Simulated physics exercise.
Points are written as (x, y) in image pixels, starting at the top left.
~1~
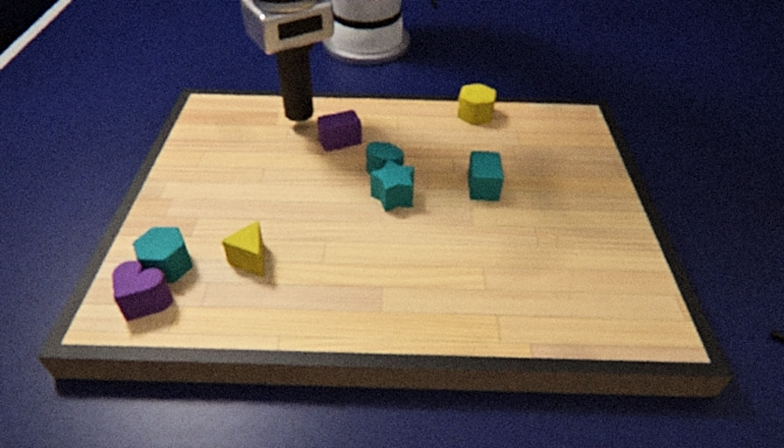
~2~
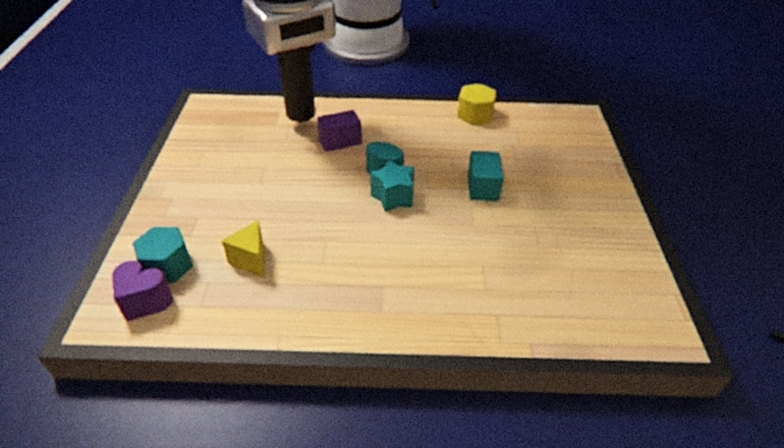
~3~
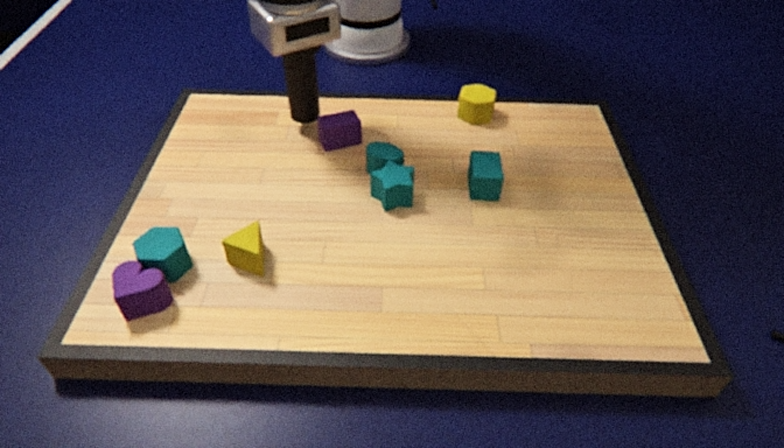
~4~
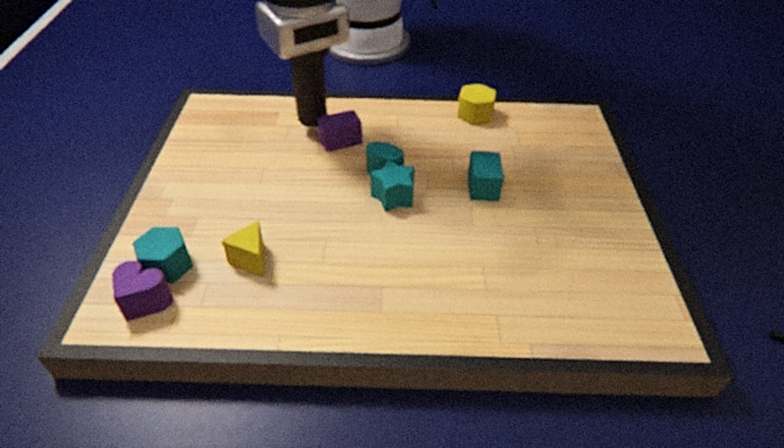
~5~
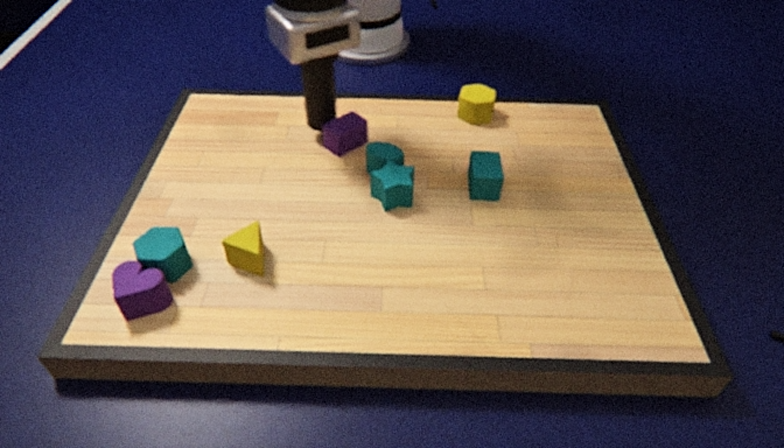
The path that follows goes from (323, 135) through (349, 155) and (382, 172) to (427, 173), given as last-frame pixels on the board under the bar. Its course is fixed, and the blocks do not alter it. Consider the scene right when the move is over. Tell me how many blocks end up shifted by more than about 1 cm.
That makes 2 blocks.
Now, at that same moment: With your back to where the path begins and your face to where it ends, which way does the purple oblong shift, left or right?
Well, taking the path from its start to its end as straight ahead, the purple oblong moves to the left.
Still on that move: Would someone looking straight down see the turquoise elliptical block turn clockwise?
Yes.
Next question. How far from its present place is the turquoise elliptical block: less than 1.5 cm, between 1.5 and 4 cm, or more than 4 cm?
My prediction: Over 4 cm.
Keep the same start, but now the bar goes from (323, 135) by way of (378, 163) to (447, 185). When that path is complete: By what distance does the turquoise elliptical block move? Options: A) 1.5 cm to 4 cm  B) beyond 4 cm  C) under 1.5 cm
The one that fits is B, beyond 4 cm.
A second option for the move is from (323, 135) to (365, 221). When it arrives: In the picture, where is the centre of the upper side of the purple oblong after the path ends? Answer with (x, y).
My prediction: (362, 131).
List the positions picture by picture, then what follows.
Bar tip at (300, 114); block tops, purple oblong at (339, 118); turquoise elliptical block at (385, 150); turquoise star block at (394, 174); turquoise oblong at (487, 163), in the first frame.
Bar at (301, 114); blocks unchanged, in the second frame.
Bar at (306, 116); blocks unchanged, in the third frame.
Bar at (313, 119); blocks unchanged, in the fourth frame.
Bar at (322, 123); purple oblong at (345, 122); turquoise elliptical block at (385, 150); turquoise star block at (394, 174); turquoise oblong at (487, 163), in the fifth frame.
On the path given first. One third of the way, bar at (349, 143); purple oblong at (377, 136), turned 45° anticlockwise; turquoise elliptical block at (404, 156).
Two thirds of the way, bar at (382, 160); purple oblong at (408, 141), turned 70° anticlockwise; turquoise elliptical block at (427, 163); turquoise star block at (395, 176).
At the end, bar at (428, 161); purple oblong at (439, 134), turned 125° anticlockwise; turquoise elliptical block at (450, 170), turned 55° clockwise; turquoise star block at (397, 176), turned 10° clockwise; turquoise oblong in place.
